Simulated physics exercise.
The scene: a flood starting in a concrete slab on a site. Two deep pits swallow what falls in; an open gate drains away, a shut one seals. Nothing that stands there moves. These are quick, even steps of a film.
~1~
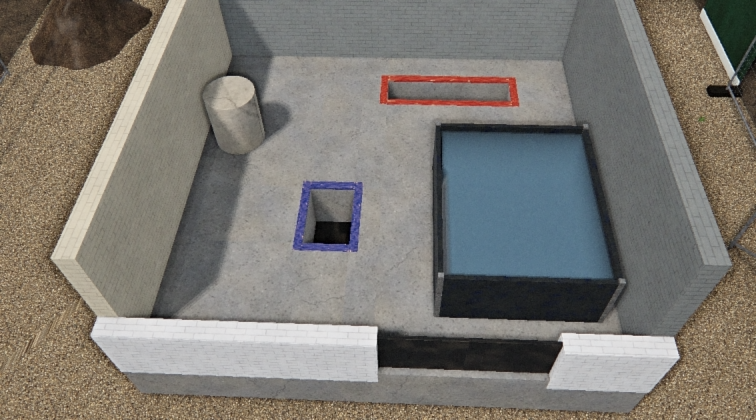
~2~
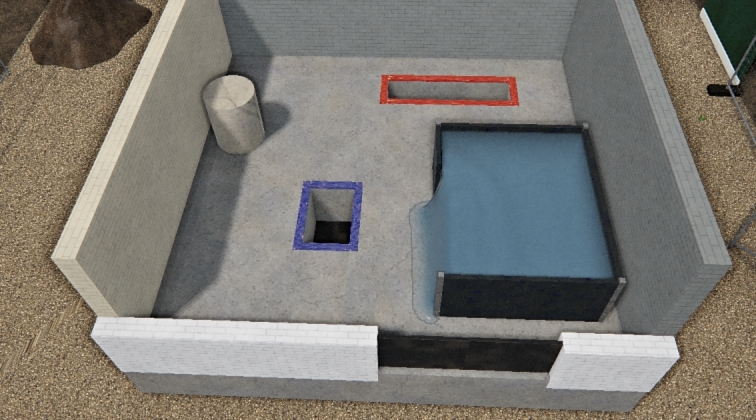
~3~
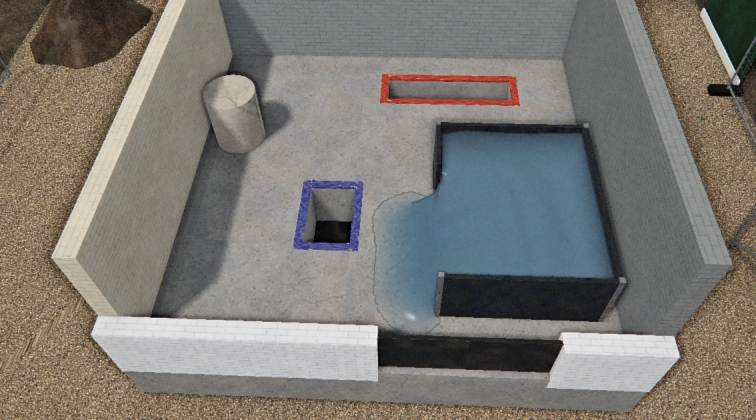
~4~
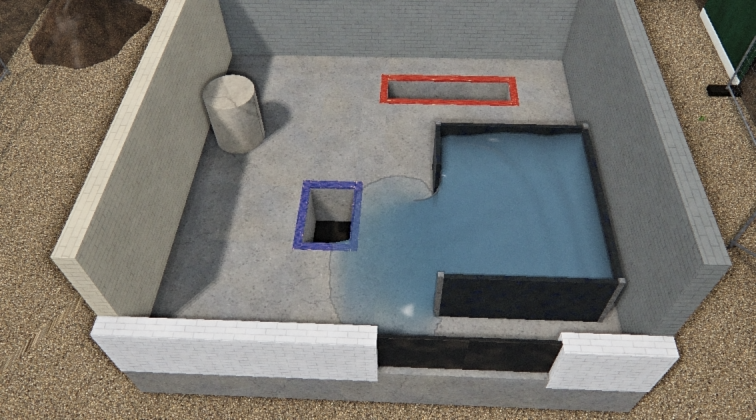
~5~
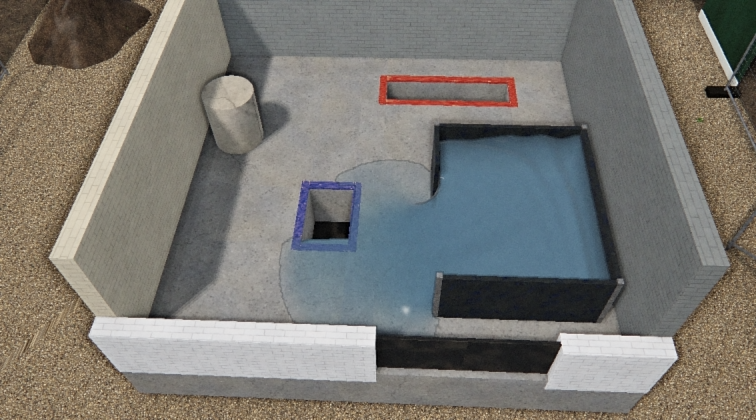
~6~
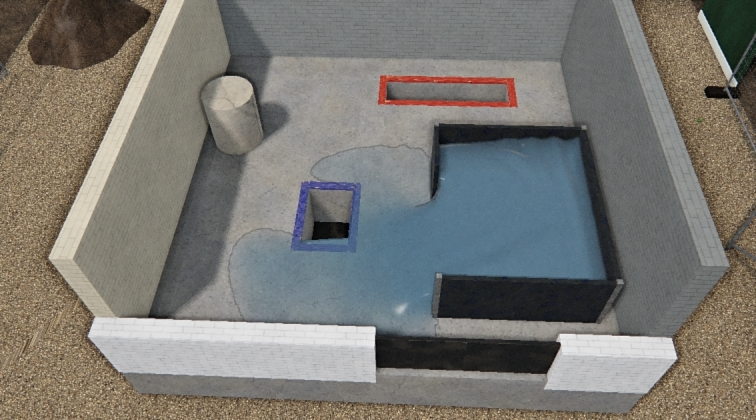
Blue water pours from the open left side of a dark-walled tank onto a grey concrete slab, seen from a high, nearly still camera. Pale walls enclose the slab, with a blue-framed square pit near the centre, a red-framed long pit at the back and a pale cylinder at left. The sheet widens leftward, reaches the blue frame, and spreads around it and along the front.
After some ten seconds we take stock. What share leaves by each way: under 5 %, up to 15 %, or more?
One by one: The gate takes not even 5 %; the blue pit takes above 15 %; the red pit takes above 15 %.
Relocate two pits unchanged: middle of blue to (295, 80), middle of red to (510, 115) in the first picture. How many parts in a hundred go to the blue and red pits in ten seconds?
Roughly, in per cent: Blue 20, red 20.
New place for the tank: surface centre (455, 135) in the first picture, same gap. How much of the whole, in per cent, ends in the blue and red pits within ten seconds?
Per cent: Blue 60, red 6.
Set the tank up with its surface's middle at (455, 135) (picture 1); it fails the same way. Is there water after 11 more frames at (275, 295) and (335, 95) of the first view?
As listed: Covered, free of water.
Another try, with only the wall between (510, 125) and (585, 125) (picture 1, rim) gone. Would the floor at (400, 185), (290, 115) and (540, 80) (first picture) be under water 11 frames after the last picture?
As listed: Free of water, clear, awash.
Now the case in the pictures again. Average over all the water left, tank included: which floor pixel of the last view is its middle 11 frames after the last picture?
Around (378, 259).
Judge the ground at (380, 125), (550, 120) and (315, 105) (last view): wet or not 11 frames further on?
As listed: Not flooded, not flooded, awash.
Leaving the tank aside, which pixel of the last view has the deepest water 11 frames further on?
Roughly at (144, 332).
A moment on, water covers 35 % of the floor; the gate 0 %, the blue pit 10 %, the red pit 0 %.
Next, water covers 35 % of the floor; the gate 0 %, the blue pit 16 %, the red pit 0 %.
Then, water covers 65 % of the floor; the gate 0 %, the blue pit 22 %, the red pit 0 %.
Later, water covers 100 % of the floor; the gate 0 %, the blue pit 30 %, the red pit 7 %.
In the end, water covers 100 % of the floor; the gate 0 %, the blue pit 38 %, the red pit 18 %.
